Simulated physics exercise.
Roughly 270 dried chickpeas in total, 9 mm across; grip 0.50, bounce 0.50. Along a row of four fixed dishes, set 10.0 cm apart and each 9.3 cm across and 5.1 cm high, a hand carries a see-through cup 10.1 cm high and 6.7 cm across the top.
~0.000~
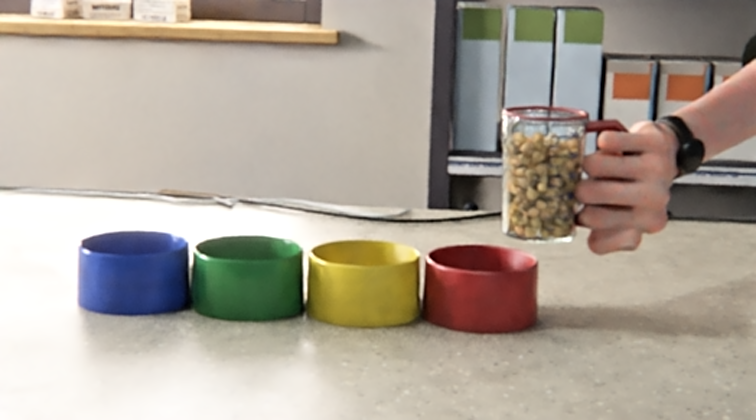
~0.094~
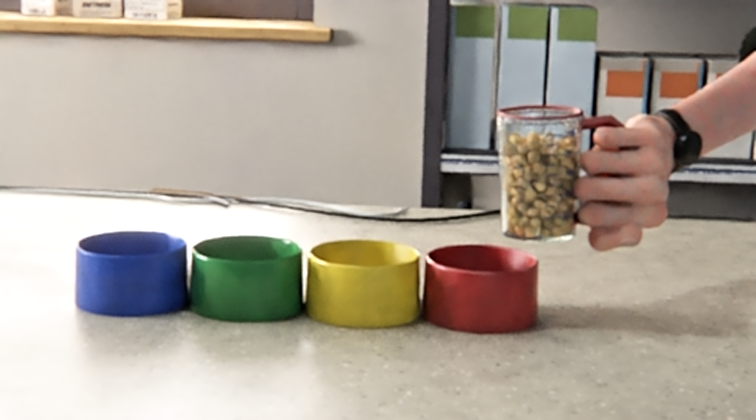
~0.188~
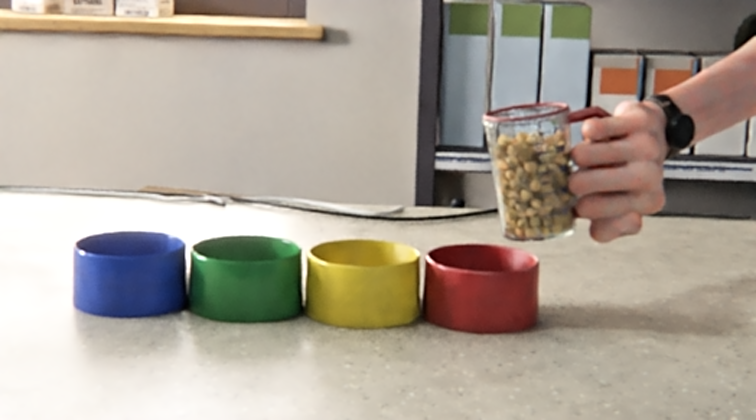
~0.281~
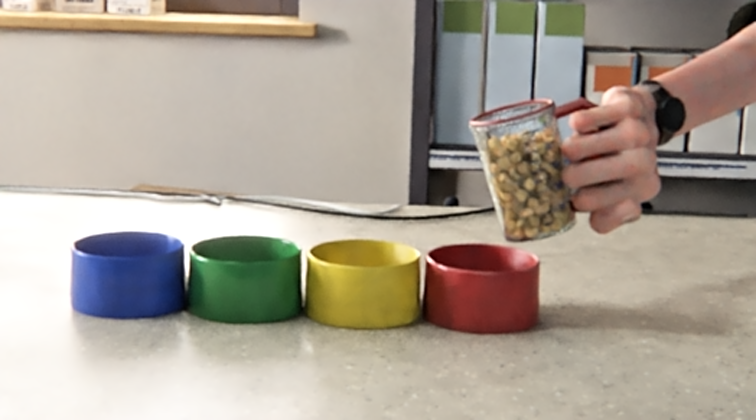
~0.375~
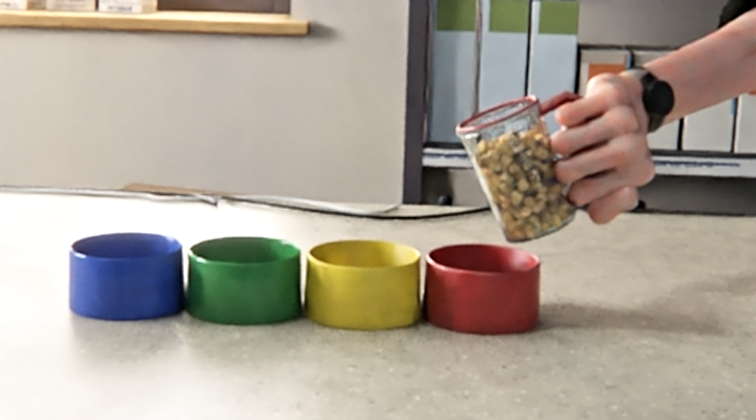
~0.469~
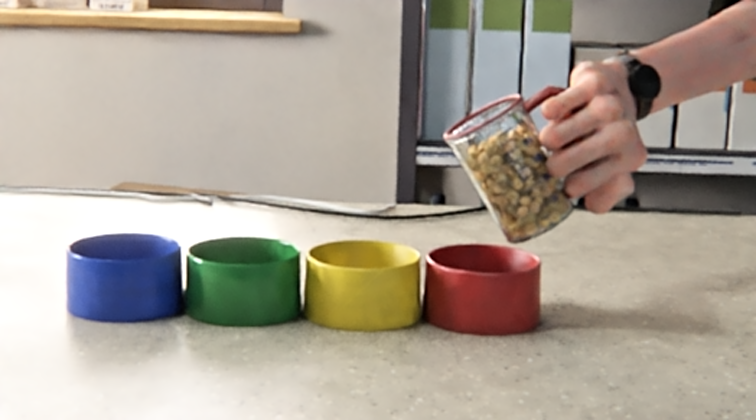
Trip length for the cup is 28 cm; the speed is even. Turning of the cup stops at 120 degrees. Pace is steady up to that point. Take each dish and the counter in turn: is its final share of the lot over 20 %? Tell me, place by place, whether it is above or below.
Red: Below the mark; blue: Below the mark; green: Below the mark; yellow: Above the mark; counter: Below the mark.
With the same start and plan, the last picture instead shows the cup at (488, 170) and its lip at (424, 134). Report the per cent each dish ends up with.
In the end red holds 0, blue holds 10, green holds 80, yellow holds 0.
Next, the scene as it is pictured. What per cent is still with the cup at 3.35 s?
That would be some 0 per cent.
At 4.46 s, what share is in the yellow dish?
I'd say around 90 per cent.
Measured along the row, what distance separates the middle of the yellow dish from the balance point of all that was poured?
Near 2 cm, shifted toward decreasing x.
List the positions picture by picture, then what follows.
Cup at (542, 174), tilt 0 degrees, lip at (505, 112), moved 0.0 cm; middle of the pieces at (535, 183); red dish at (482, 259); yellow dish at (364, 254); green dish at (248, 248); blue dish at (134, 243), in the first picture.
Cup at (540, 173), tilt 3 degrees, lip at (499, 113), moved 0.2 cm; middle of the pieces at (533, 182), in the second picture.
Cup at (533, 172), tilt 10 degrees, lip at (485, 117), moved 0.9 cm; middle of the pieces at (528, 182), in the third picture.
Cup at (526, 171), tilt 16 degrees, lip at (472, 123), moved 1.5 cm; middle of the pieces at (522, 182), in the fourth picture.
Cup at (519, 171), tilt 24 degrees, lip at (459, 129), moved 2.1 cm; middle of the pieces at (517, 182), in the fifth picture.
Cup at (512, 171), tilt 31 degrees, lip at (446, 137), moved 2.7 cm; middle of the pieces at (511, 182); red dish at (484, 259); yellow dish at (363, 255); green dish at (244, 251); blue dish at (125, 247). Its pace works out near 75 degrees a second; the hand travels 7 cm a second, in the sixth picture.
Then, at 2.20 s, tilt 120 degrees; cup holds 0 %, green 5 %, yellow 90 %.
After 3.35 s, tilt 120 degrees; cup holds 0 %, green 5 %, yellow 90 %.
After 4.46 s, tilt 120 degrees; cup holds 0 %, green 5 %, yellow 90 %.
In the end, at 4.8 s, red 0 %, blue 0 %, green 5 %, yellow 90 %, counter 10 %.
